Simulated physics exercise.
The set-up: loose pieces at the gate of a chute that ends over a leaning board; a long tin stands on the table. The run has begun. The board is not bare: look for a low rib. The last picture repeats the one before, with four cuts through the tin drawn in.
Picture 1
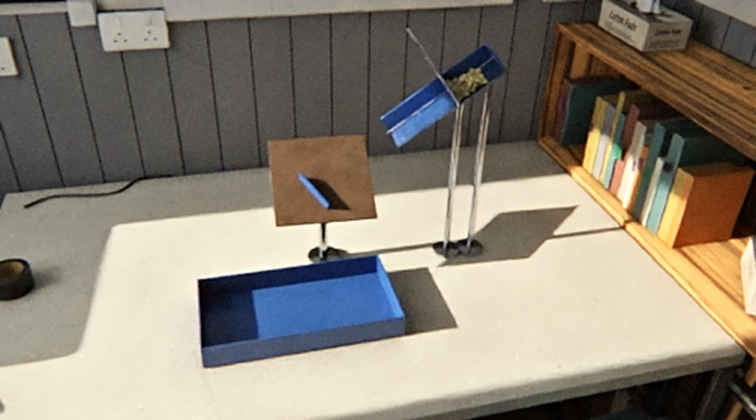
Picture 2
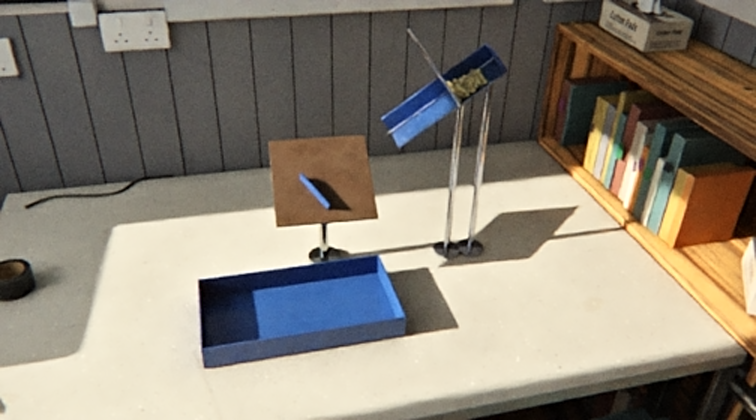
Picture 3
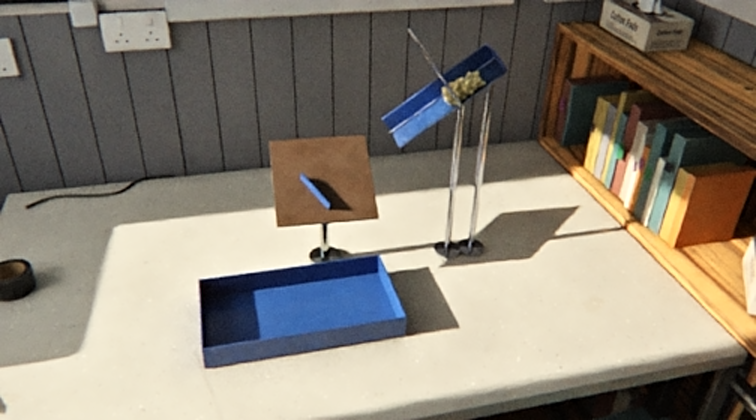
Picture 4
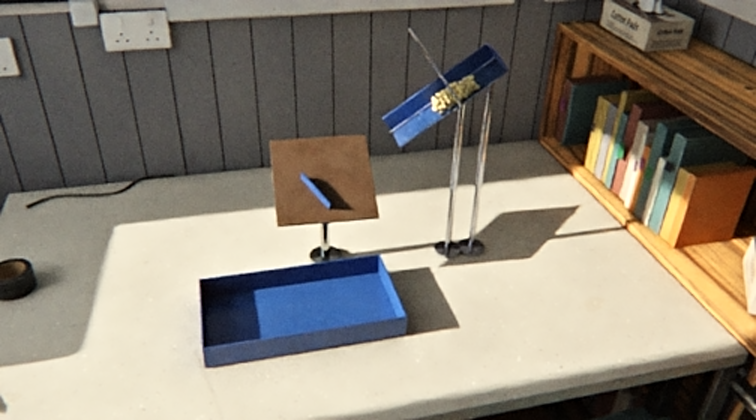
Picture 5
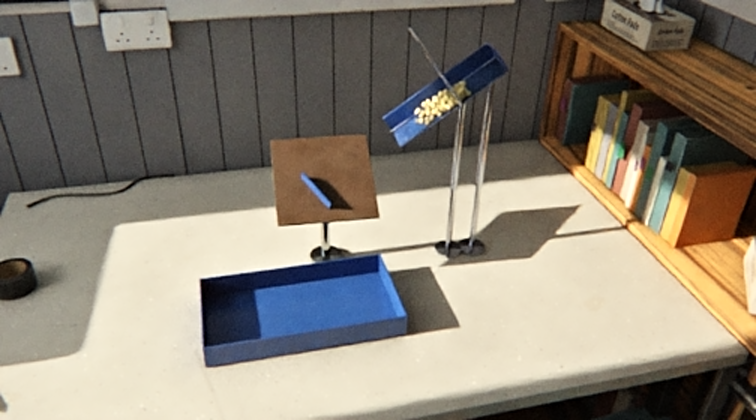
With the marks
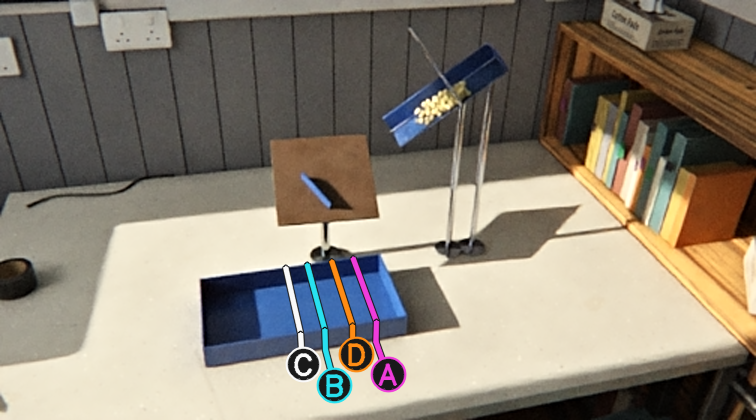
A blue chute stands over a tilted brown board as pale beans slide down it leftward.
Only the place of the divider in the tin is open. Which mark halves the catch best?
Line D.
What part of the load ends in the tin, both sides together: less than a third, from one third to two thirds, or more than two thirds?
About that: More than two thirds.
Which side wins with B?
Right.
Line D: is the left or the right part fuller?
Right.
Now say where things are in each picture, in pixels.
Load behind the gate (466, 84), soya beans; lip of the chute (395, 140), sloping fairly steeply, in the first picture.
Middle of the board (322, 179), tilted fairly steeply; middle of its low edge (328, 222); of its high edge (317, 138), in the second picture.
Front corners of the tin (202, 349) and (406, 316), empty; front of the load (447, 99), in the third picture.
Middle of the load (453, 96); its front (434, 108), roughly a third of the way to the lip; rib from (302, 173) to (330, 204), in the fourth picture.
Middle of the load (443, 103); its front (417, 121), roughly two thirds of the way to the lip, in the fifth picture.
On the marked copy, line A crosses the front rim at (376, 321); line B crosses the front rim at (324, 329); line C crosses the front rim at (300, 333); line D crosses the front rim at (352, 324).
If A is chosen, of what is caught, the larger part on the left of the divider, about a tenth on the right.
If B is chosen, of what is caught, just a few on the left of the divider, almost all on the right.
If C is chosen, of what is caught, not one piece on the left of the divider, every piece on the right.
If D is chosen, of what is caught, roughly a third on the left of the divider, roughly two thirds on the right.
